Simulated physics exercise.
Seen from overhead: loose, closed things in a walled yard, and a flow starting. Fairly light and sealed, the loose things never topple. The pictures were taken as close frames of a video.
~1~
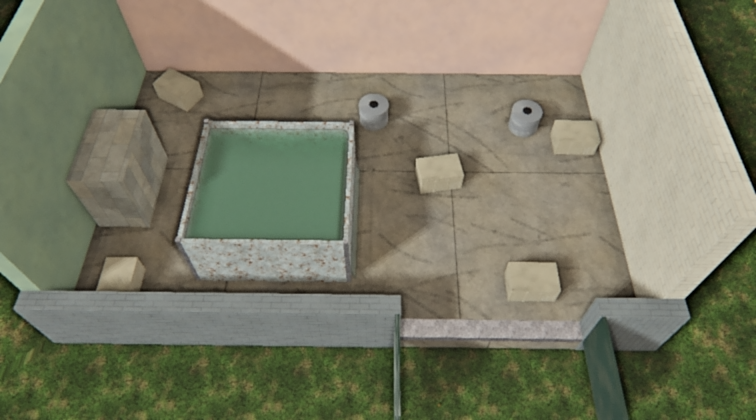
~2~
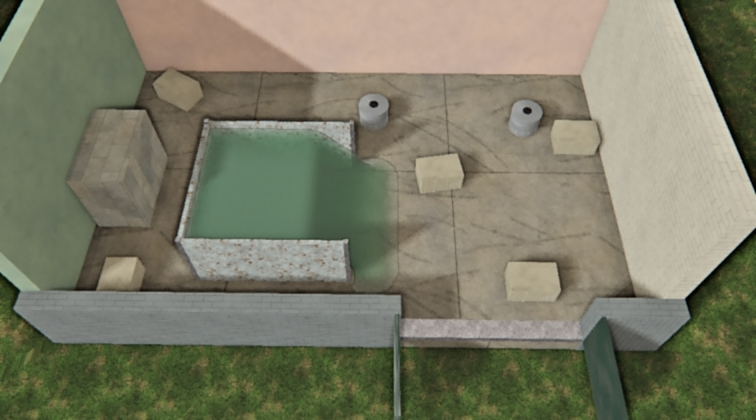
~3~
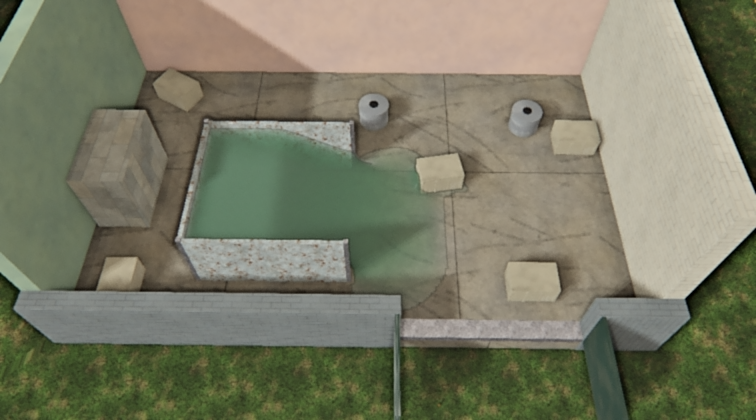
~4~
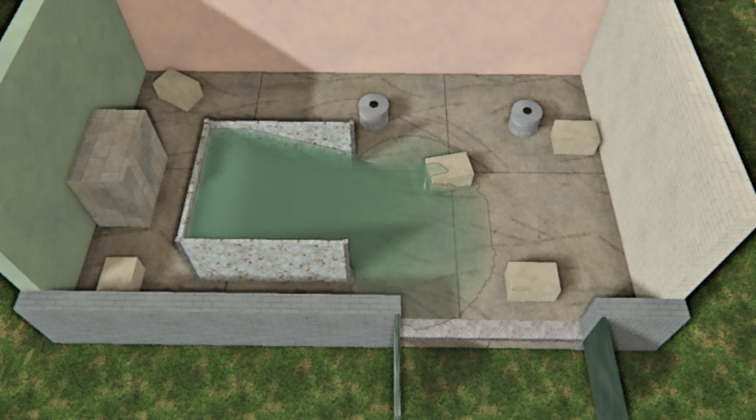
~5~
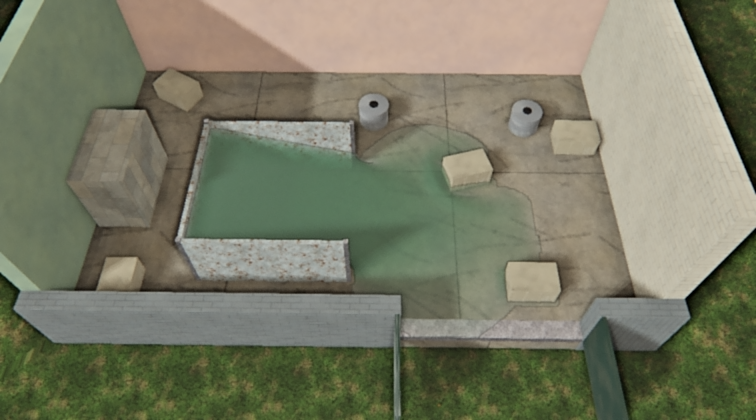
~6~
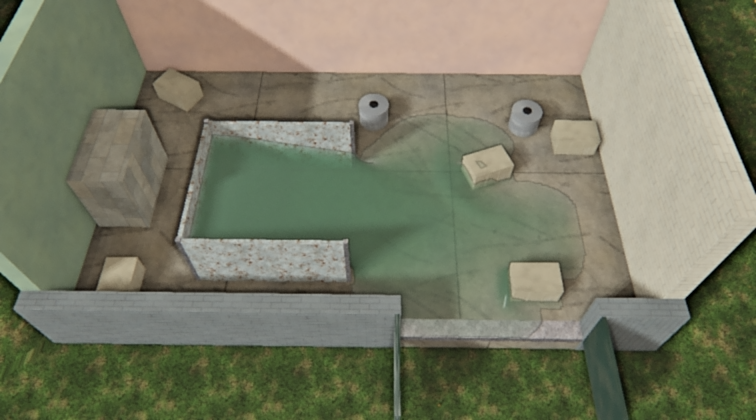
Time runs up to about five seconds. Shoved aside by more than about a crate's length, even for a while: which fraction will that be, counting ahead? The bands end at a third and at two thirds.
That share hits two thirds or goes past it.
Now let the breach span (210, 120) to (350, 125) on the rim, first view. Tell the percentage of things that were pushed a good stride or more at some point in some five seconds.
I'd put it at about 70 percent.
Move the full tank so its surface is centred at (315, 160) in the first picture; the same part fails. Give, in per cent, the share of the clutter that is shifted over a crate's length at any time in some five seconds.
Close to 70 in a hundred.
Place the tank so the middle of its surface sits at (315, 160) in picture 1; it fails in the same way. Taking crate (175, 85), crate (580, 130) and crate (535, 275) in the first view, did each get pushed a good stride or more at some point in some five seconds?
Not far, Far enough, Far enough.
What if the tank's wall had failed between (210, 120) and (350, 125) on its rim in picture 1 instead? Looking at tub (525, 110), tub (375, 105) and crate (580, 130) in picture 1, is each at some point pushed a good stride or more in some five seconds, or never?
Well, in order they come out as over the mark, over the mark and over the mark.
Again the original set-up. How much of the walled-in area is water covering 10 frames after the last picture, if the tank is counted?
I'd put it at some 60 per cent.
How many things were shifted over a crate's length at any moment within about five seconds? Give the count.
Number: 5.
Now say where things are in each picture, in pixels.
A crate at (440, 167) rests on the ground; a crate at (534, 276), on the bottom; 0 of 7 have shifted, in the first picture.
A crate at (440, 167), on the bottom; a crate at (534, 276), on the bottom; 0 of 7 have shifted, in the second picture.
A crate at (440, 167), on the bottom; a crate at (534, 276), on the bottom; 0 of 7 have shifted, in the third picture.
A crate at (449, 166) rests on the ground, close to its start; a crate at (534, 276), on the bottom; 1 of 7 have shifted, in the fourth picture.
A crate at (468, 163) rests on the ground, a stride from its start; a crate at (534, 276), on the bottom; 1 of 7 have shifted, in the fifth picture.
A crate at (489, 161), on the bottom, a stride from its start; a crate at (537, 277) rests on the ground, close to its start; 1 of 7 have shifted, in the sixth picture.
A moment on, 1 of 7 are well off their spots; 0 afloat.
Next, 4 of 7 are well off their spots; 4 afloat.
Later, 4 of 7 are well off their spots; 3 afloat.
In the end, 5 of 7 are well off their spots, and 5 have been at some point; 3 afloat.
